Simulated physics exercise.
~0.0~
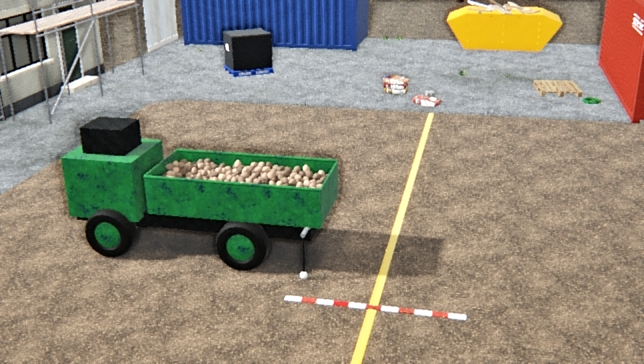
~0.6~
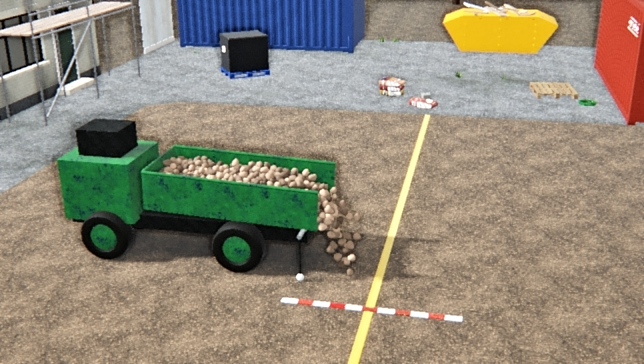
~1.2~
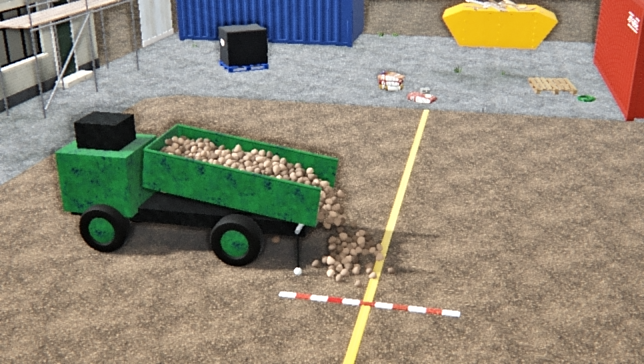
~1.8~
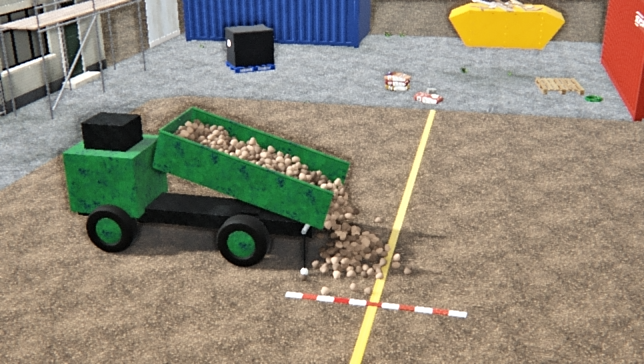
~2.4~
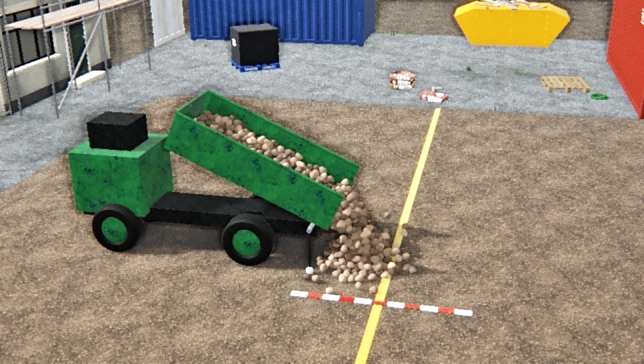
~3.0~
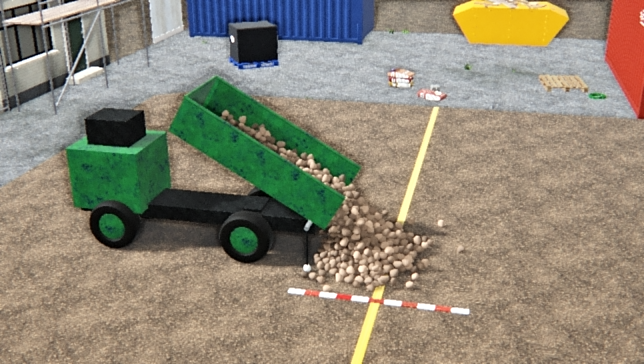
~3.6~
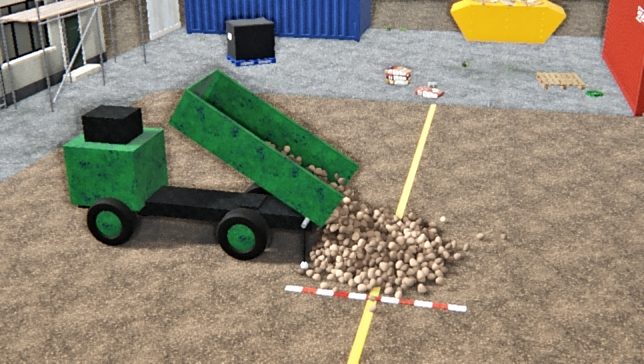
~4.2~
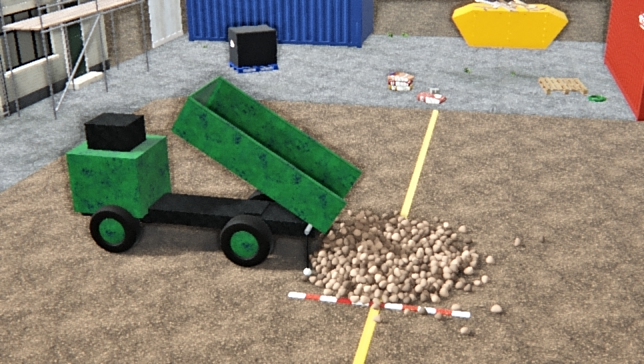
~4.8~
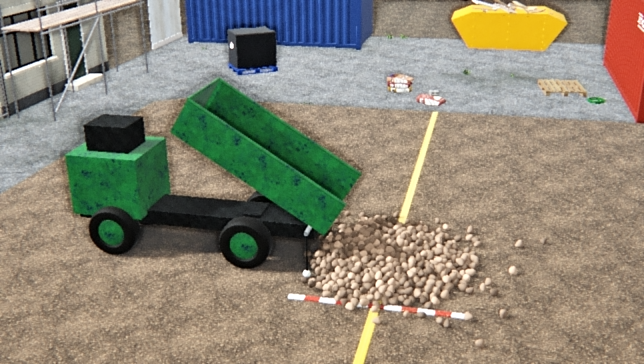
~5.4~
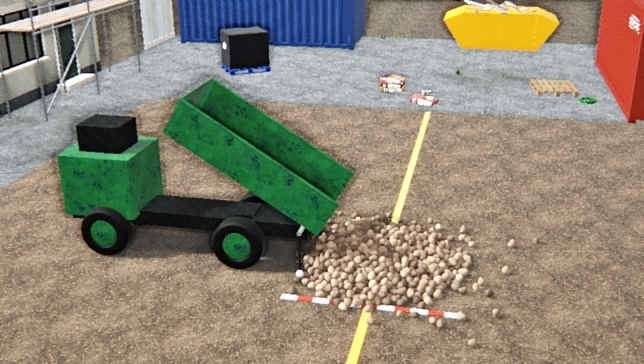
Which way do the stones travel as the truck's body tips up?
They move to the right, sliding out of the lower end of the body and spreading over the ground across the yellow line.
